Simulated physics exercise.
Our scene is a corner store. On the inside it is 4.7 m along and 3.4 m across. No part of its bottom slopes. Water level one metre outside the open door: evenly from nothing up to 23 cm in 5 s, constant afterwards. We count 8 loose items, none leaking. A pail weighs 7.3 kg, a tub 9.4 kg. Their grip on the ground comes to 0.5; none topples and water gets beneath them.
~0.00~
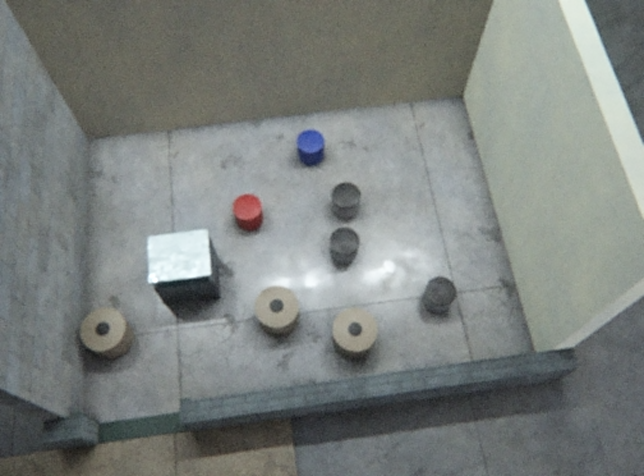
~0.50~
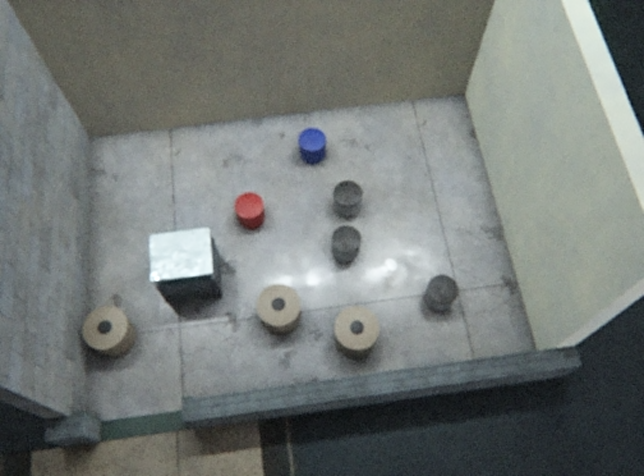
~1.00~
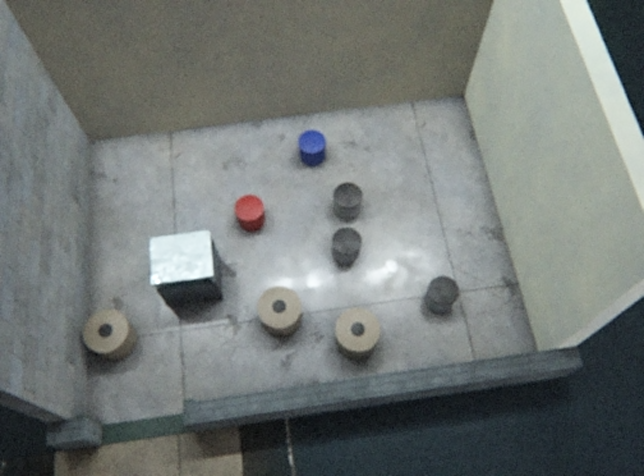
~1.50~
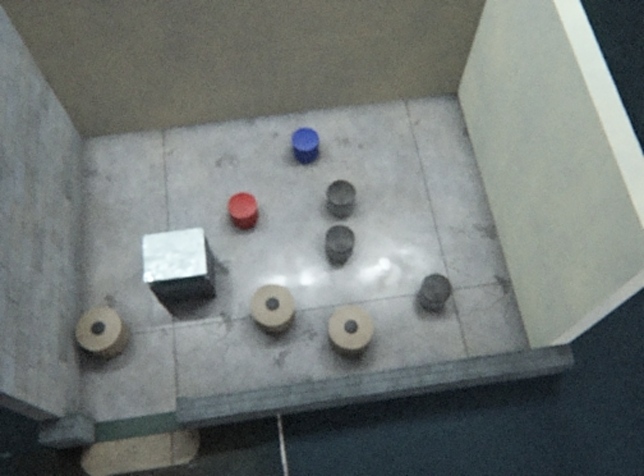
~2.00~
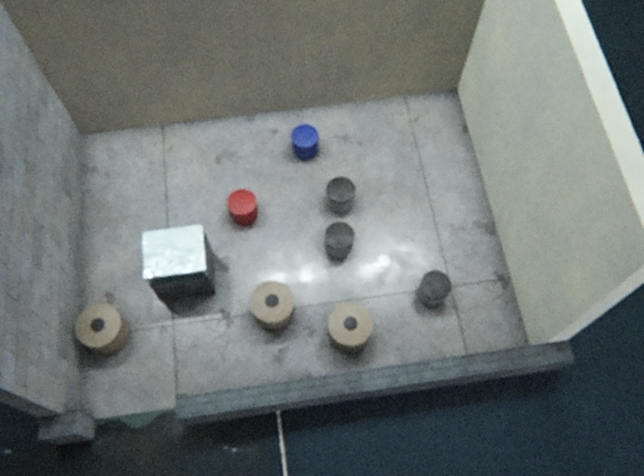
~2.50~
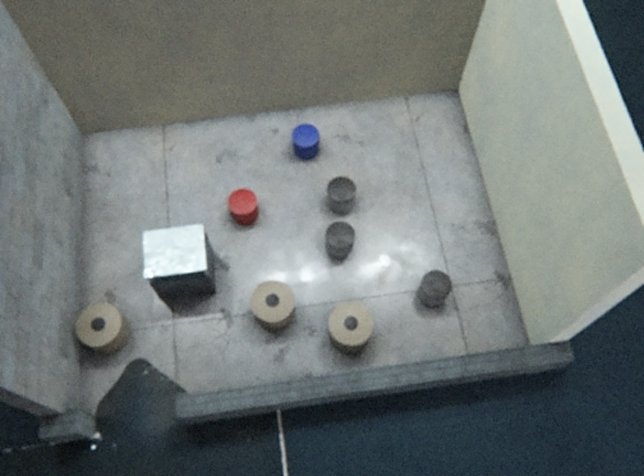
Dark water spreading across the ground outside a walled room, then entering through the doorway gap while the objects inside stay still.
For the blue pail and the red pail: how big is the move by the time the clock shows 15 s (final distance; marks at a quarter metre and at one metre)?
Blue pail goes a long way, red pail hardly budges.
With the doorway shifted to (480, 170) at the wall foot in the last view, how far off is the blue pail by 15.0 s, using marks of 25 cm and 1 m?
Then the blue pail ends far away.
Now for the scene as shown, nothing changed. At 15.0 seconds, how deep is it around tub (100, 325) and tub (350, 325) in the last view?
Some 11 cm at the first, some 9 cm at the second.
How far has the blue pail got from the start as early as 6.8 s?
Around 0 centimetres.
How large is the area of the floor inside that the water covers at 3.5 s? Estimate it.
About 1.5 m2 is covered.
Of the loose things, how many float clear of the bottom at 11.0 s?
At that time, 1.
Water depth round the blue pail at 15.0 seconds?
Around 12 cm.
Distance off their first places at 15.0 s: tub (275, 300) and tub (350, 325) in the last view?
Respectively 30 and 100 centimetres.
After 3.5 s the blue pail is near (306, 135), 0.0 m from its start, aground; the red pail is near (243, 201), 0.0 m from its start, aground; 0 afloat.
After 6.8 s the blue pail is near (306, 135), 0.0 m from its start, aground; the red pail is near (243, 201), 0.0 m from its start, aground; 1 afloat.
After 11.0 s the blue pail is near (409, 128), 1.2 m from its start, aground; the red pail is near (243, 201), 0.0 m from its start, aground; 1 afloat.
After 15.0 s the blue pail is near (473, 281), 2.5 m from its start, afloat; the red pail is near (243, 201), 0.0 m from its start, aground; 7 afloat.
